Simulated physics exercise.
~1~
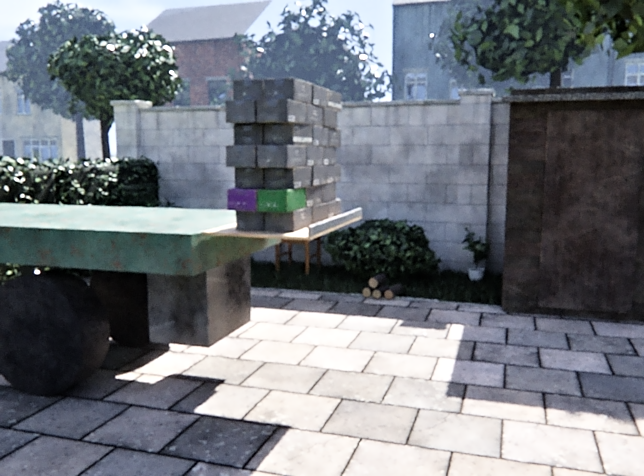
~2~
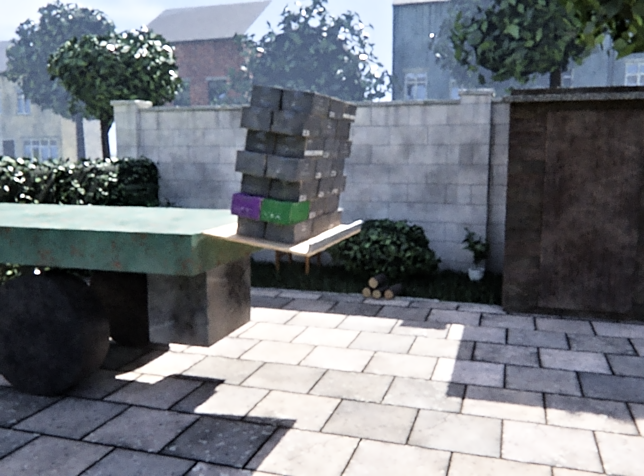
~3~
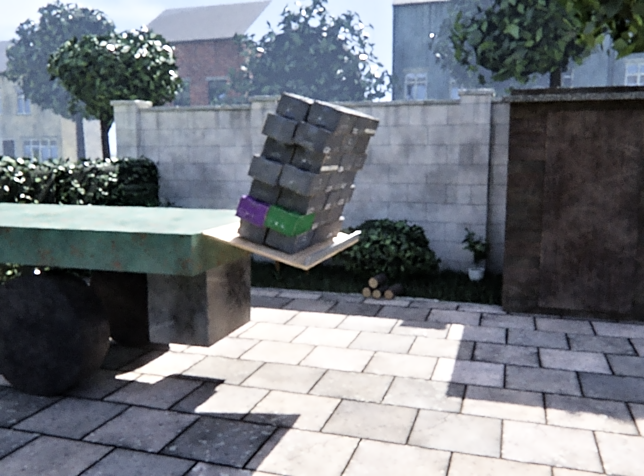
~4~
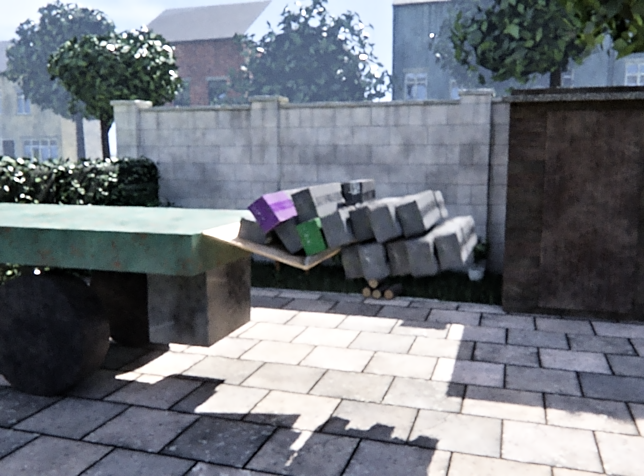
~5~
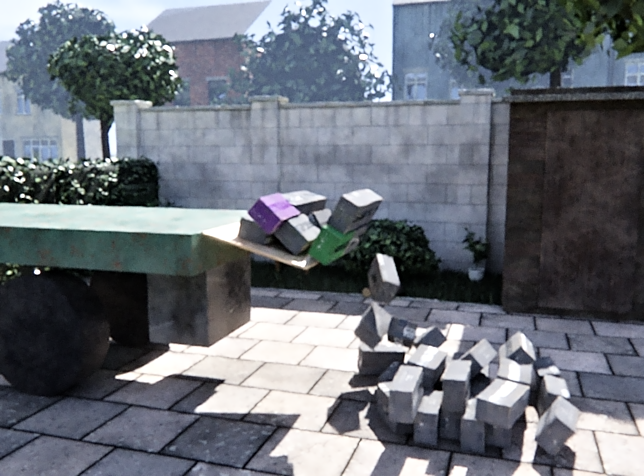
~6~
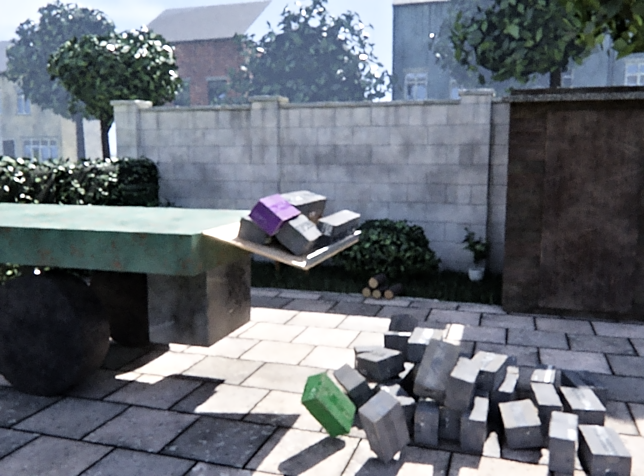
A stack of grey blocks leaned and toppled off a tilting board at the end of a green flat-bed, most crashing onto the paving, and the green one dropped last while the purple one stayed on the board with a few others.
